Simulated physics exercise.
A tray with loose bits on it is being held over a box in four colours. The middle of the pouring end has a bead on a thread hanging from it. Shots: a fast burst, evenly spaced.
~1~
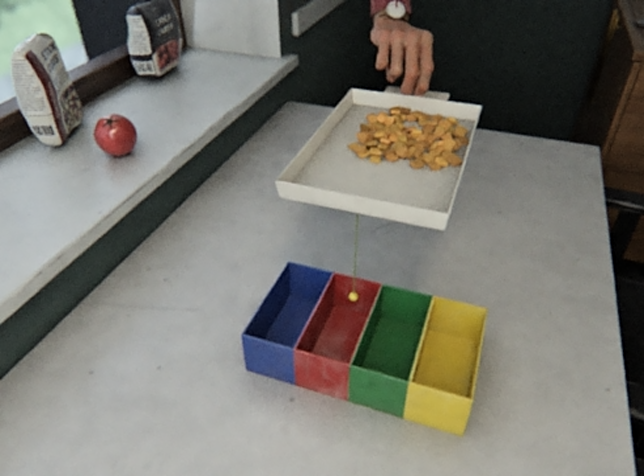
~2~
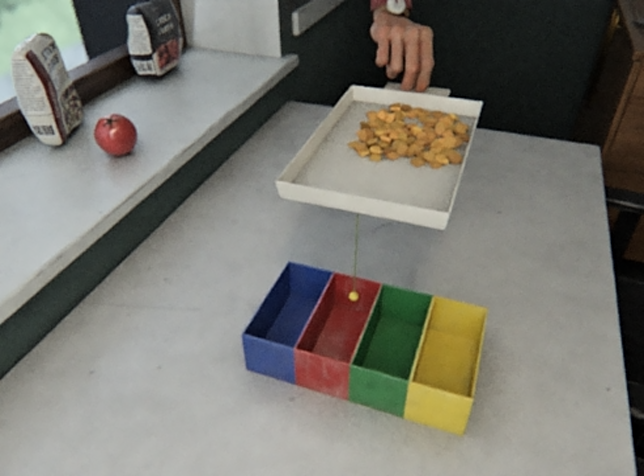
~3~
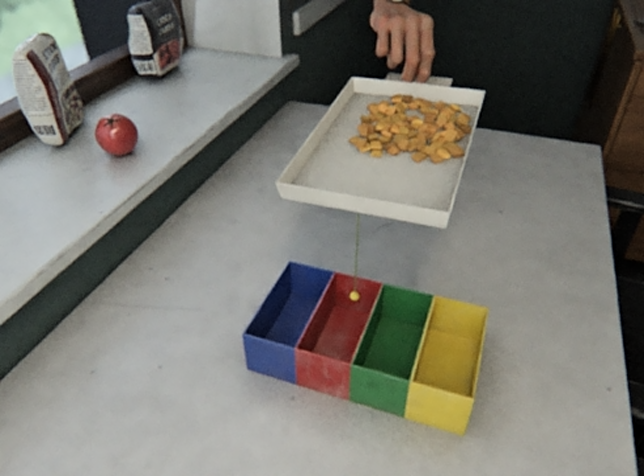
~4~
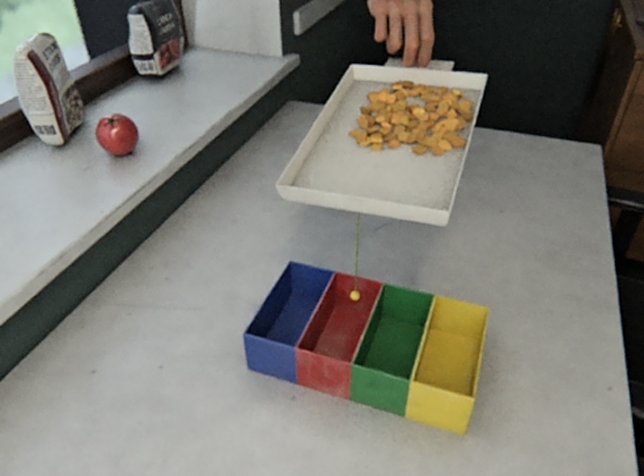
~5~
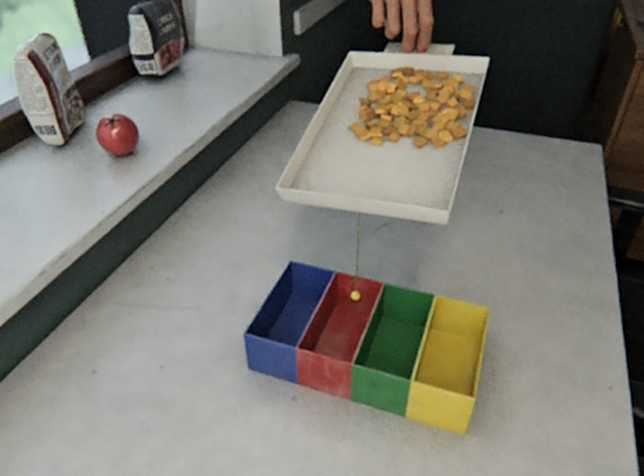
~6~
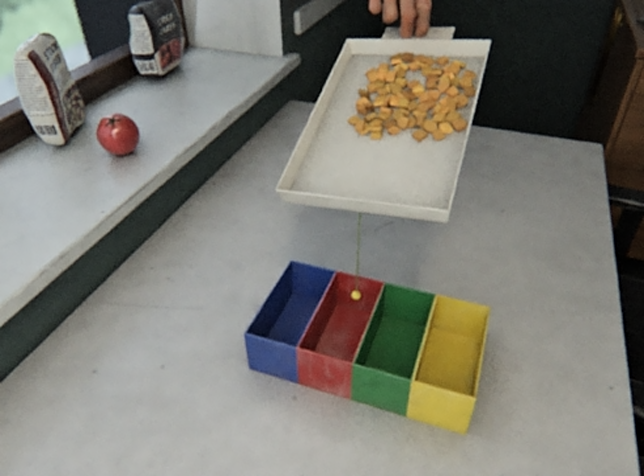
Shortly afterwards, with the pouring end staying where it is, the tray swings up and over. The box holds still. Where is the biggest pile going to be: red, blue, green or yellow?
In blue.
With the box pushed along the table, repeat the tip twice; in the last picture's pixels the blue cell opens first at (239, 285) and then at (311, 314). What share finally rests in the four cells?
Close to 90 in a hundred, followed by close to 60 in a hundred.
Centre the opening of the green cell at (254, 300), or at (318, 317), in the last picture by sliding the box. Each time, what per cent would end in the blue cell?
The first position comes out at 0 per cent, the other at 0 per cent.
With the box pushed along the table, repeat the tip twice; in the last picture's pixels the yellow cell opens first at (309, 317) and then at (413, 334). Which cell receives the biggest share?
The cell in yellow, then the cell in red.
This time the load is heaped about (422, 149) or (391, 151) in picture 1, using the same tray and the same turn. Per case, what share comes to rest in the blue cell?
Estimate: 50 % first, 50 % second.
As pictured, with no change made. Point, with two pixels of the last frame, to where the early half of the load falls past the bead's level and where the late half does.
For the early half I get (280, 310), and for the late half (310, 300).
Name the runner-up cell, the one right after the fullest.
That would be the red one.
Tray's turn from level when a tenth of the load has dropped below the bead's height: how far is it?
Angle: Close to 75°.
Shortly afterwards, tray tipped steeply; the bulk on the tray; a little falling or outside the box.
Next, tray tipped past a quarter turn; near half on the tray; near a quarter in the blue cell; only a few in the red cell; only a few in the green cell; a little falling or outside the box.
Some moments later, tray tipped past a quarter turn; near two thirds in the blue cell; near a quarter in the red cell; only a few in the green cell; a little falling or outside the box.
In the end, tray tipped past a quarter turn; near two thirds in the blue cell; near a quarter in the red cell; only a few in the green cell; none at all in the yellow cell; a little outside the box.
